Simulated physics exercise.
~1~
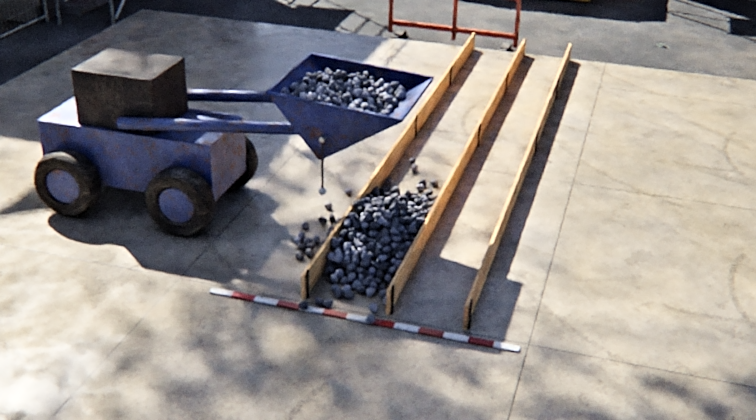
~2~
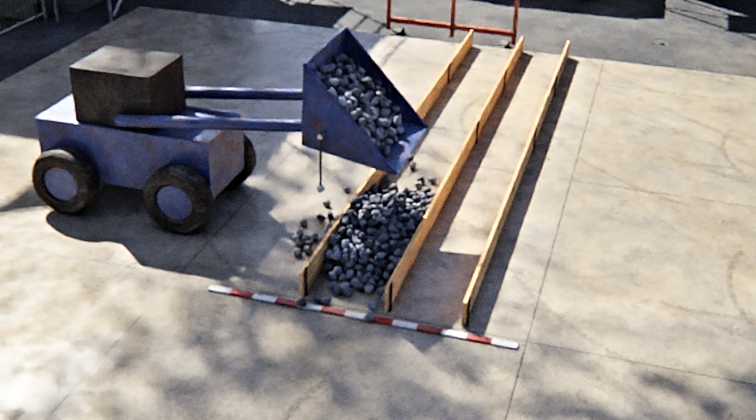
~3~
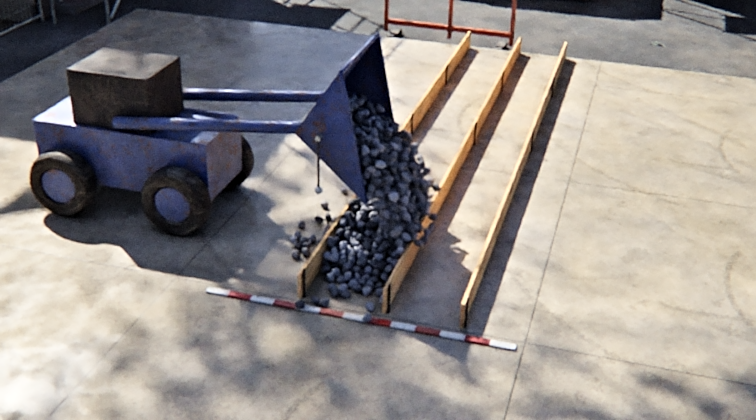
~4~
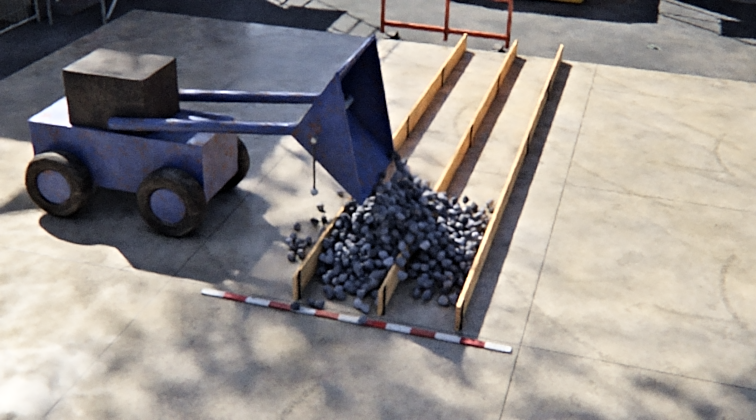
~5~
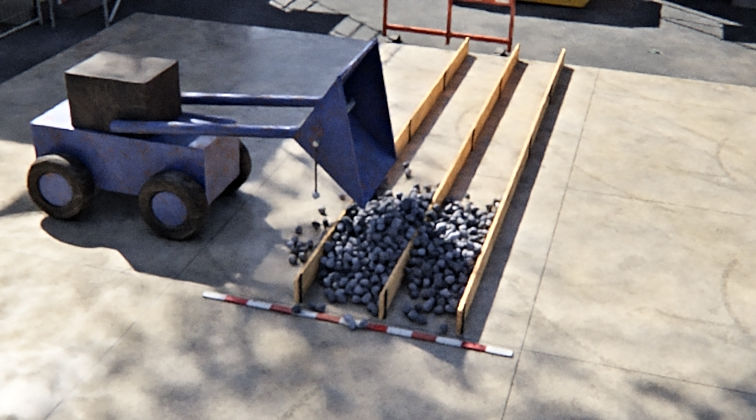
On a sunlit concrete yard, a blue loader tipping its bucket of dark stones onto a heap, which spreads across both plank-sided bays.
